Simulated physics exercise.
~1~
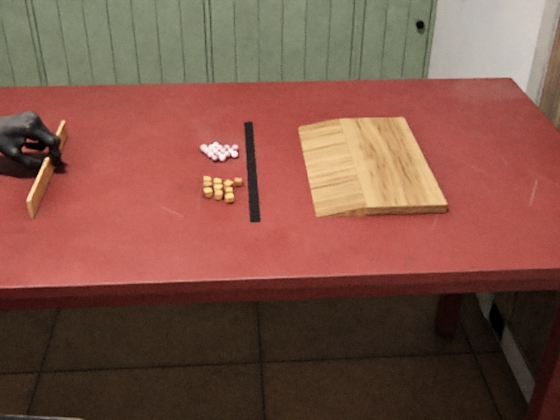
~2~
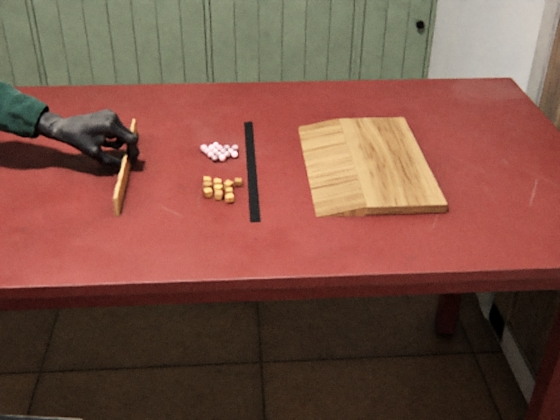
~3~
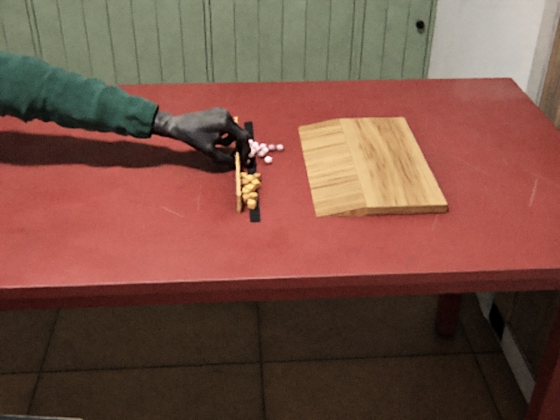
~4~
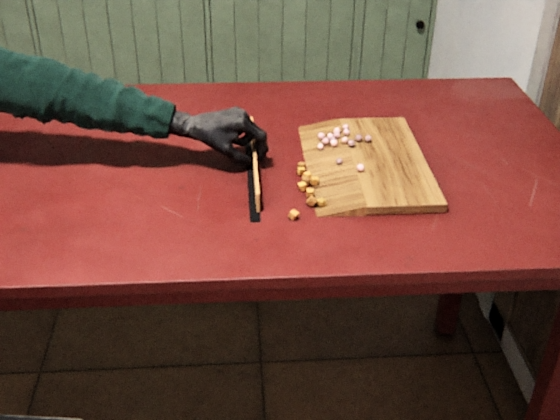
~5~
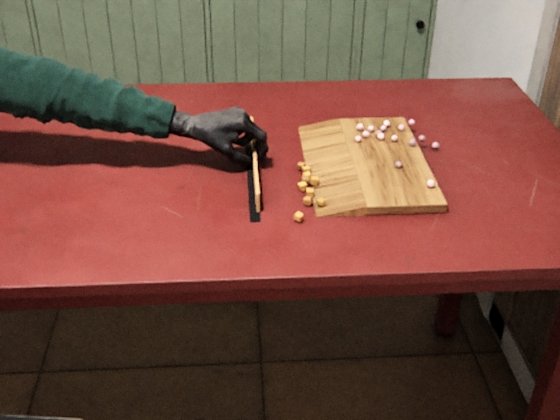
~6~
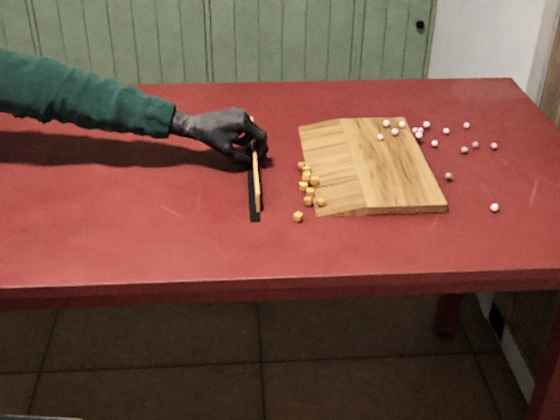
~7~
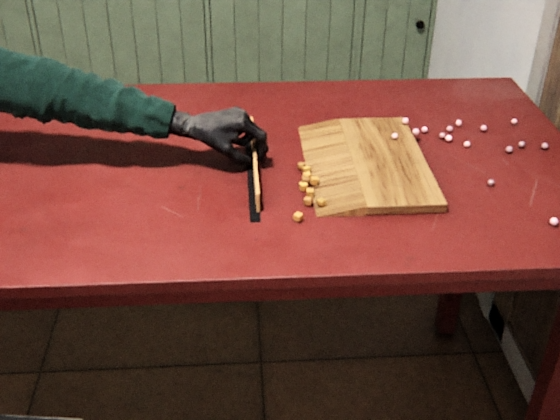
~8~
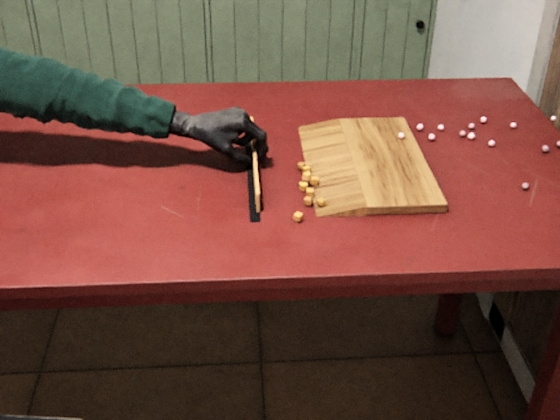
A gloved hand sweeps yellow pieces to the wedge and pink ones over it.
